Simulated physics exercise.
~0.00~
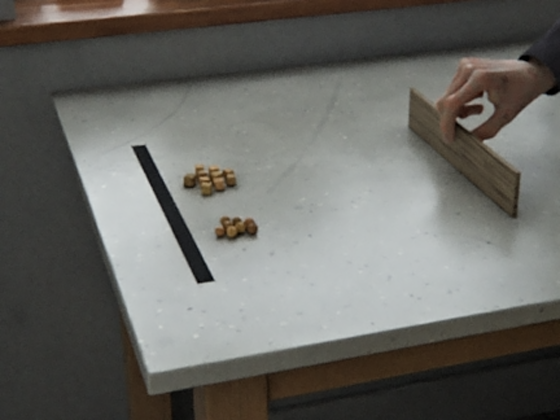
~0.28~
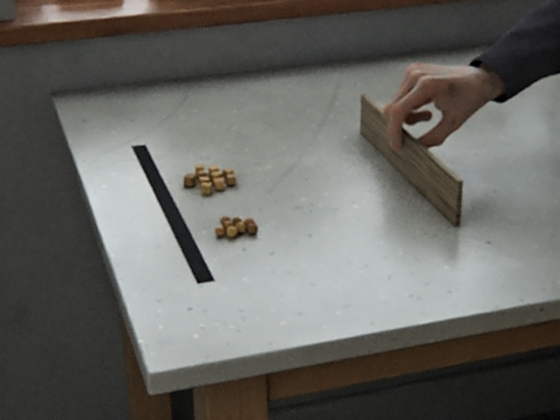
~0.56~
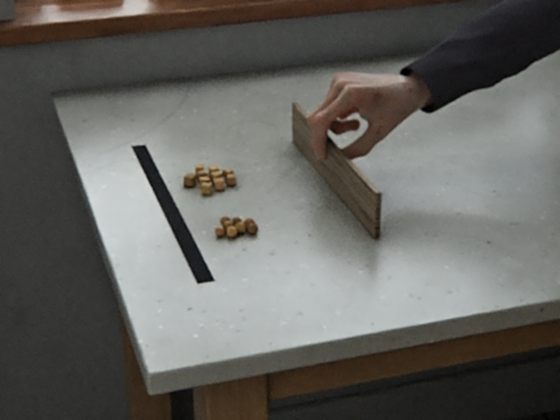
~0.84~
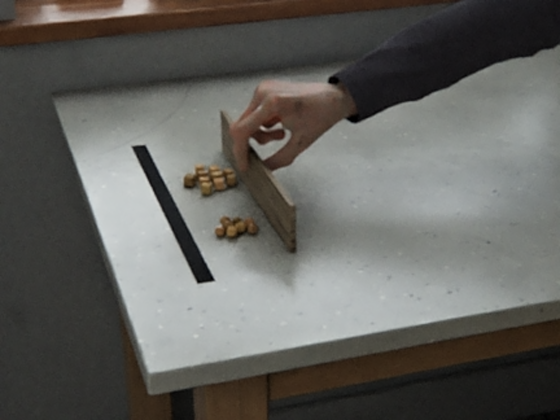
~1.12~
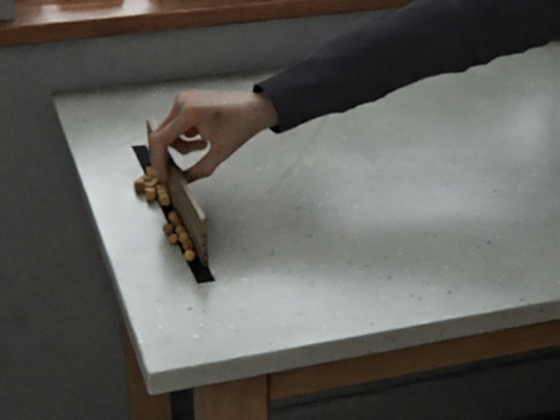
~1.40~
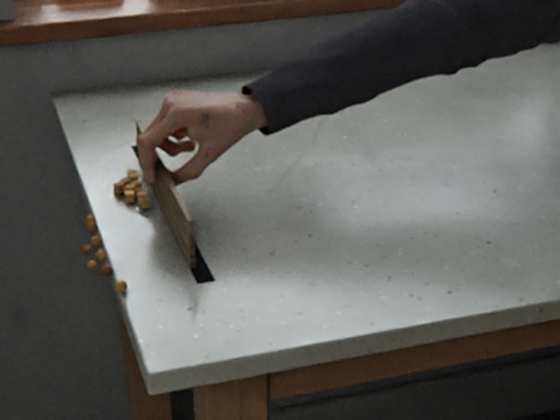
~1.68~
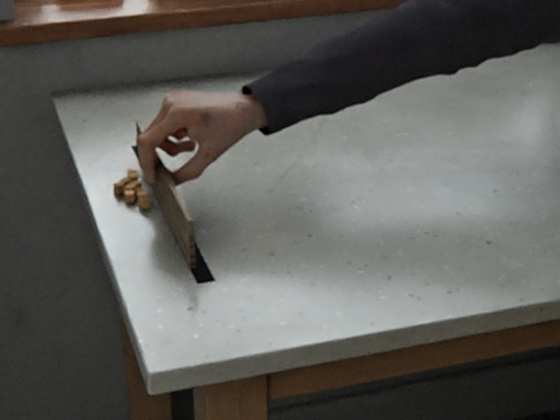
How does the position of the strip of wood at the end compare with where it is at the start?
At the start the strip of wood stands toward the right side of the table, well away from the black tape. By the end it is far to the left, standing at the tape.
